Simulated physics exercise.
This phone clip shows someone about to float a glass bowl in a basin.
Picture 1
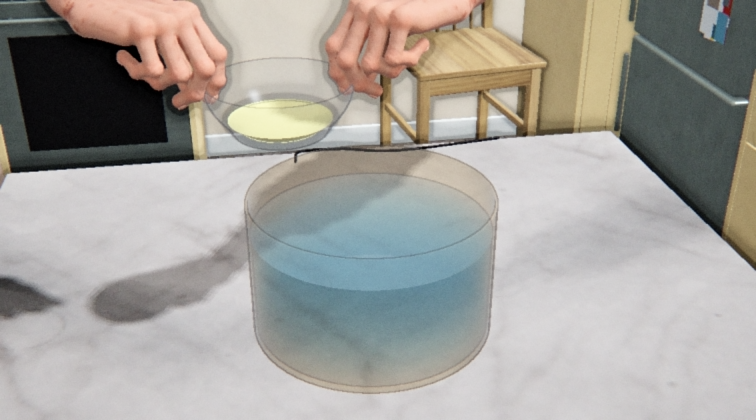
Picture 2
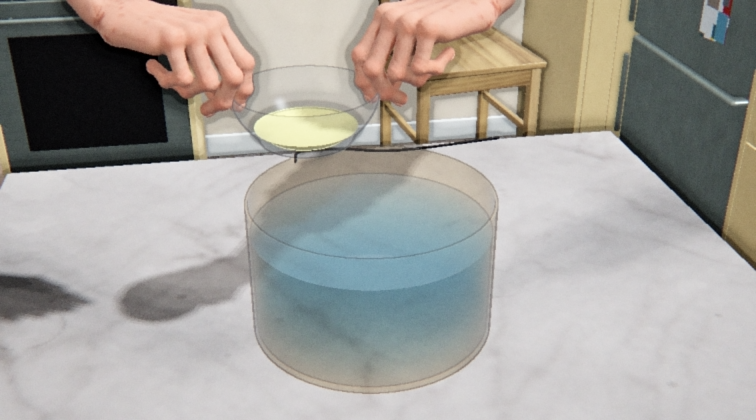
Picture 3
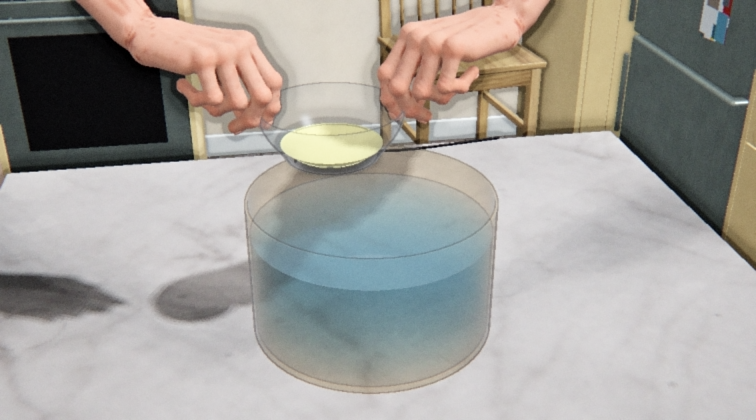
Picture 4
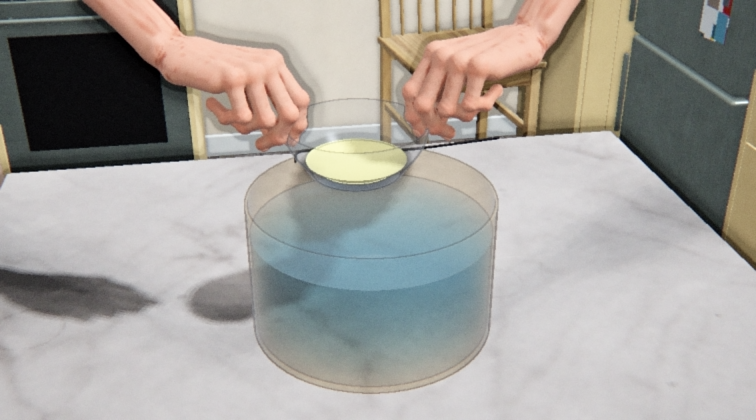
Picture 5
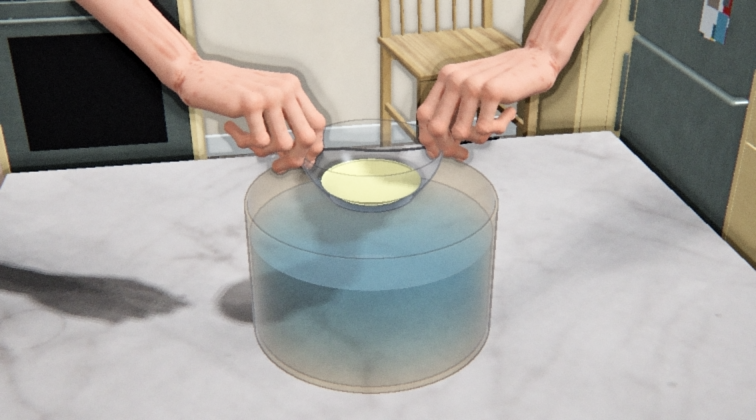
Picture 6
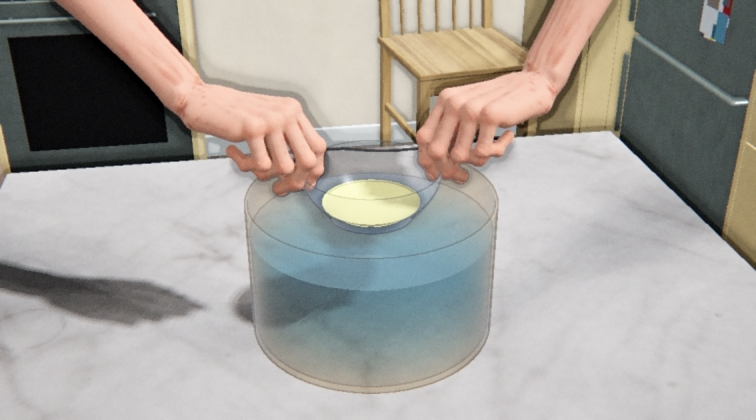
Two hands lowering a clear glass bowl of pale yellow liquid rightward and down over a round basin of blue water.
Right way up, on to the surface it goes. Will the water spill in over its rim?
No.
Next, the bowl dips into the water.
After that, it bobs and steadies.
Finally, the bowl floats with about half of its side showing.
